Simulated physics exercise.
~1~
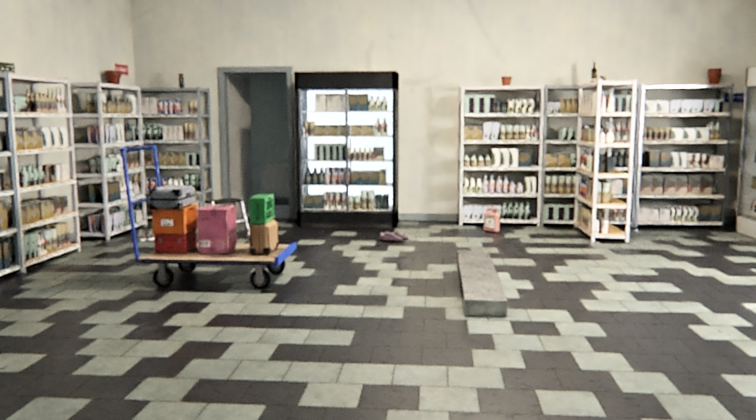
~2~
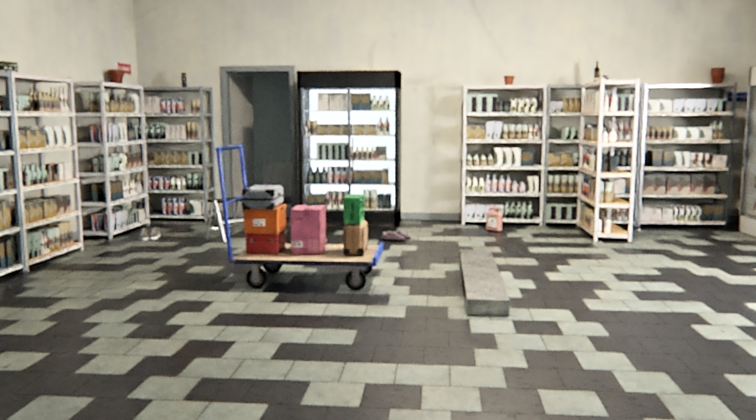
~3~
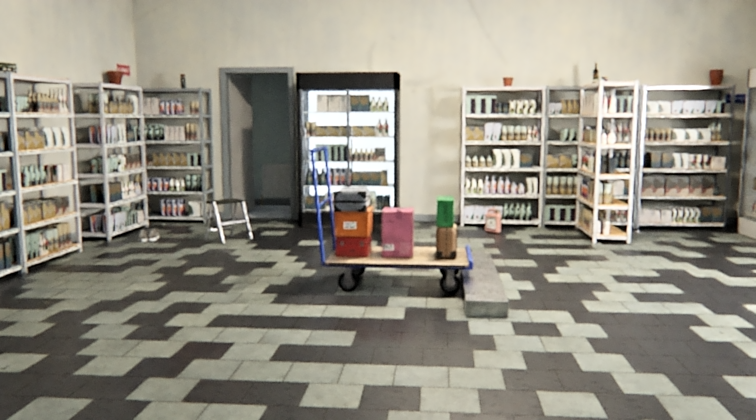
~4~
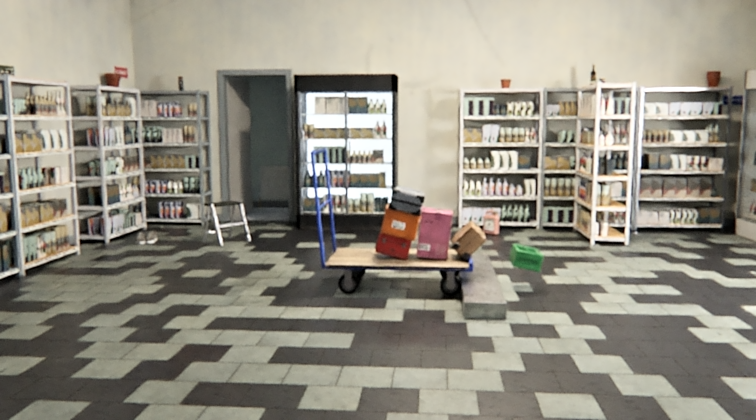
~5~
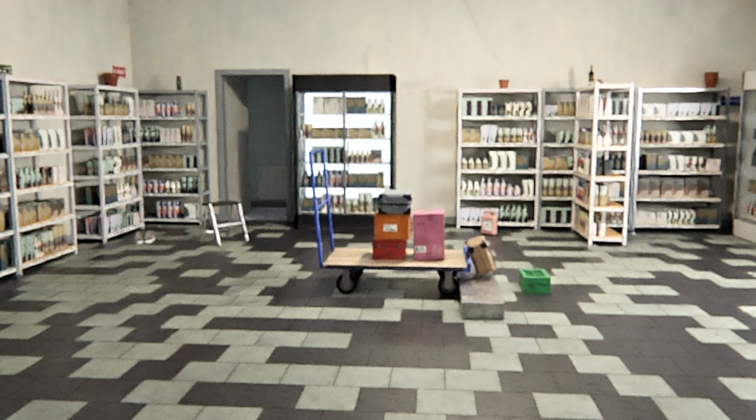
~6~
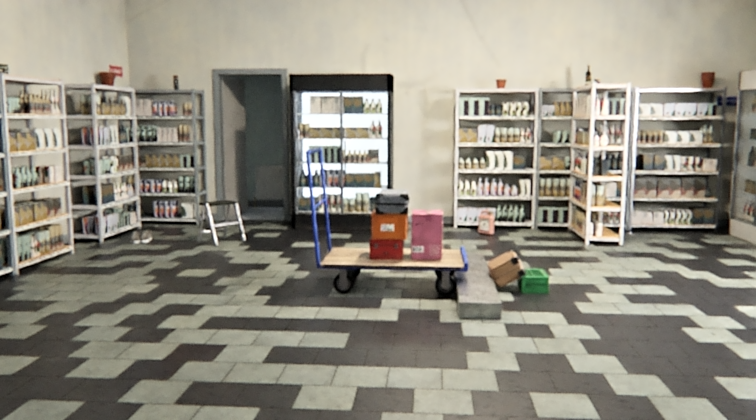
In a shop, a loaded trolley rolls right, stops at a kerb, and two pieces fall off.
